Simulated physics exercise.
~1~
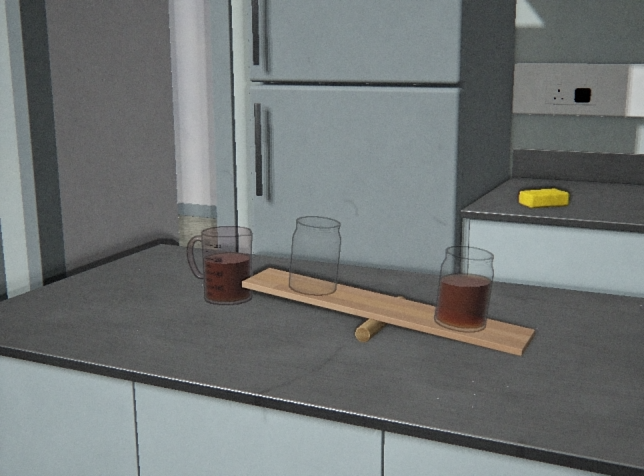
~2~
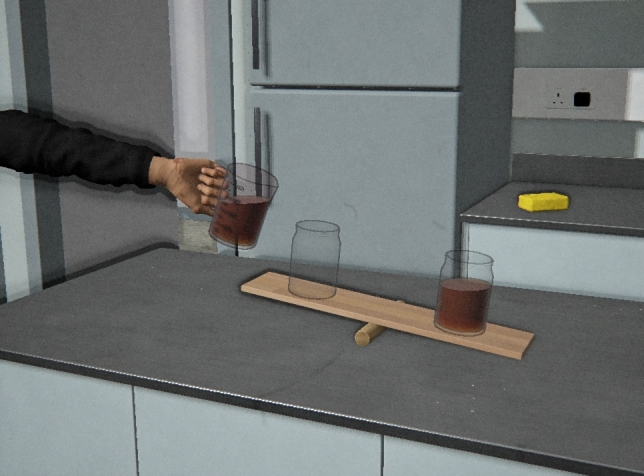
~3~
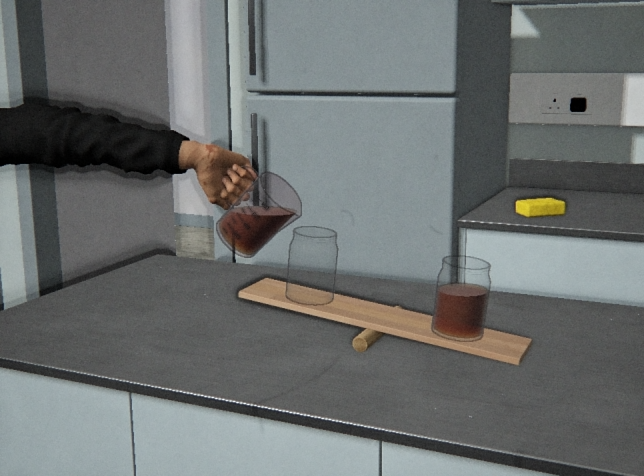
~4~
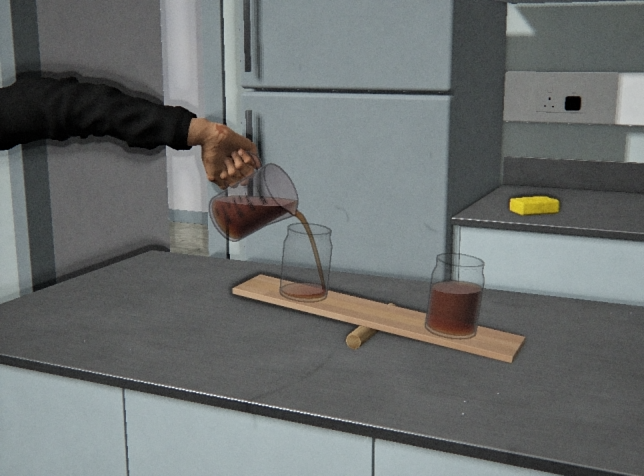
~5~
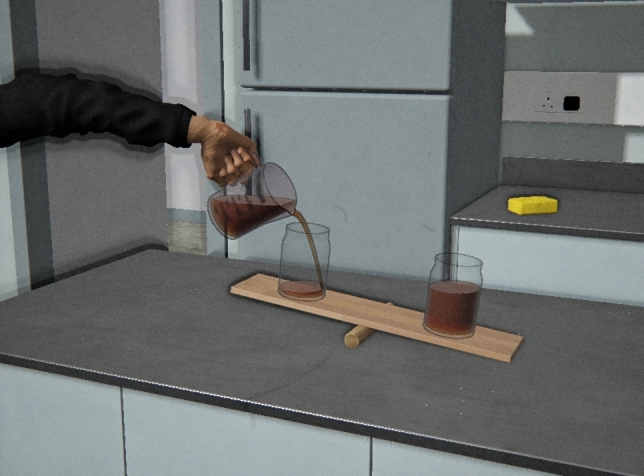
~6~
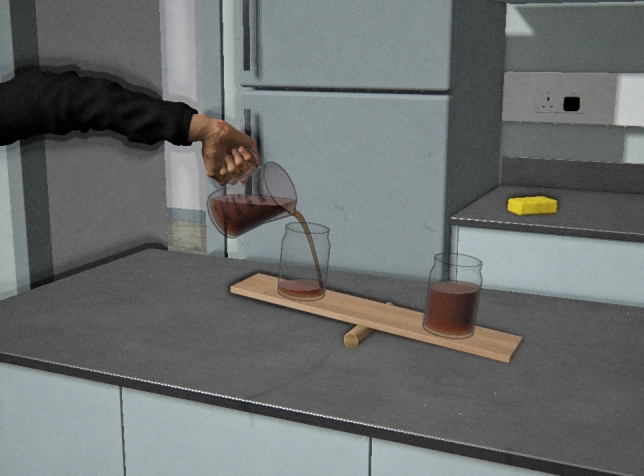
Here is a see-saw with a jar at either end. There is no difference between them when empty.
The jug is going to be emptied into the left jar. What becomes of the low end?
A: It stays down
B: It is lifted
Option B: It is lifted.
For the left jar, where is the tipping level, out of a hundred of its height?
I'd put it at roughly 55 percent.
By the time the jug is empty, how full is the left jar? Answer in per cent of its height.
Close to 70 in every hundred of its height.
Next, the left jar is about a third full; the board leans as before.
After that, the left jar is about two thirds full; the board has swung over, and that end is down.
Finally, the left jar is about three quarters full; the board has swung over, and that end is down.
